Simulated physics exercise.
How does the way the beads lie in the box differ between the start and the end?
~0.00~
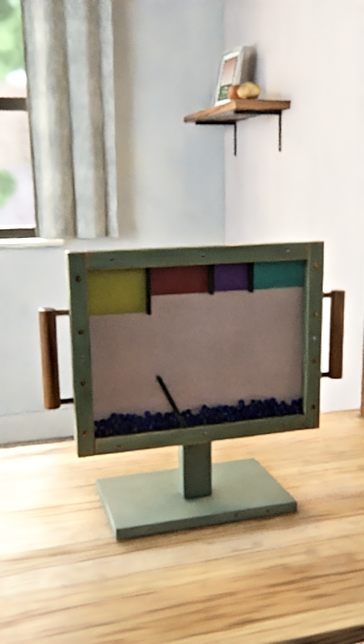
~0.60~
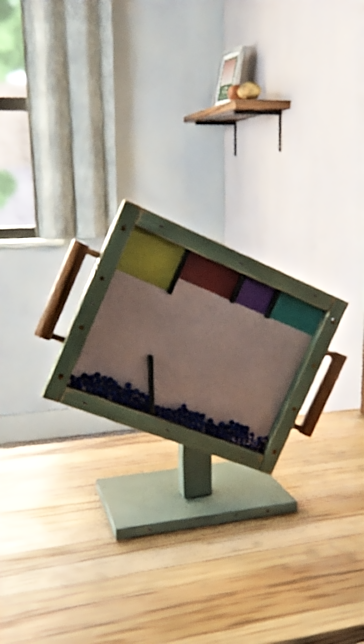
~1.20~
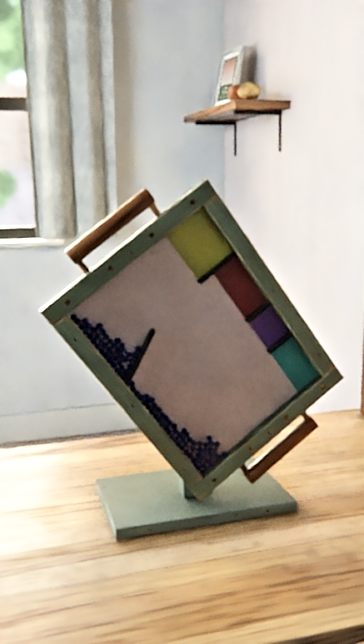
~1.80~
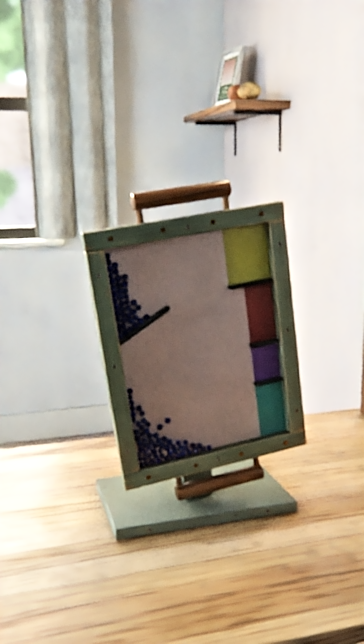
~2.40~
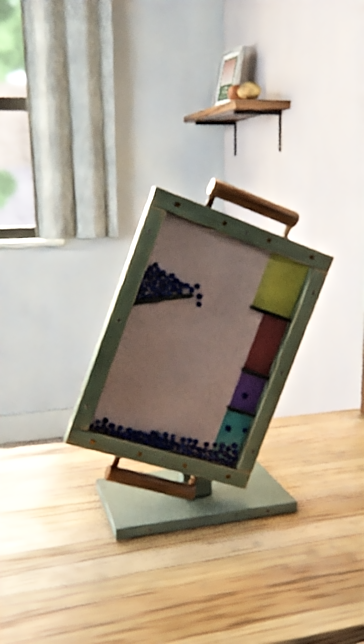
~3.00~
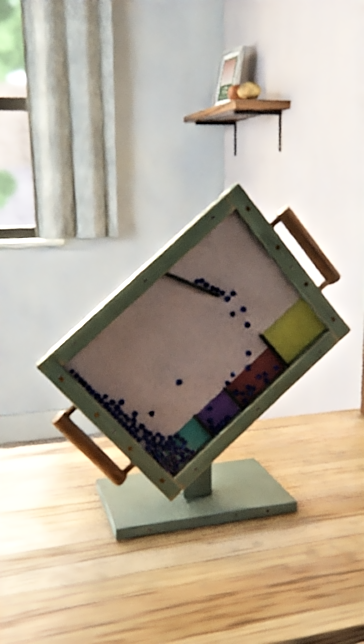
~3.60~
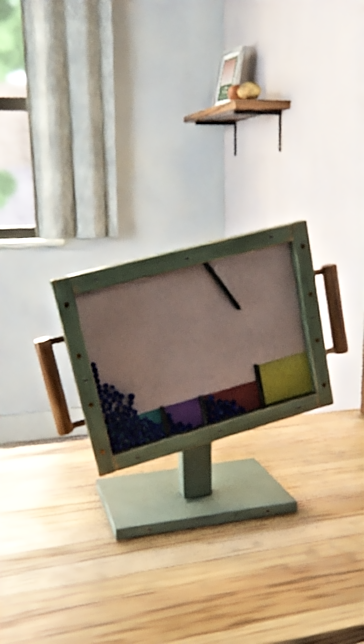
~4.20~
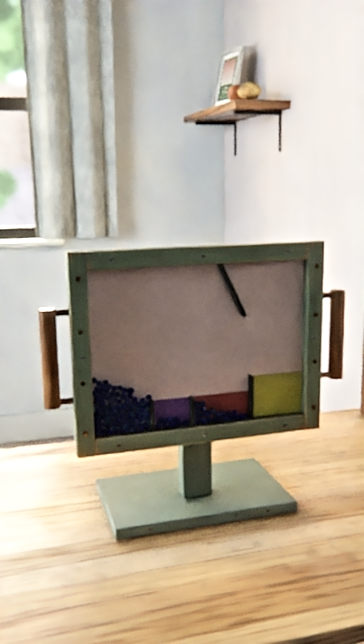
At the start the beads lie in a low layer along the whole bottom of the box. At the end they are gathered more to the left, heaped mostly over the turquoise pocket, with fewer in the purple and red ones.
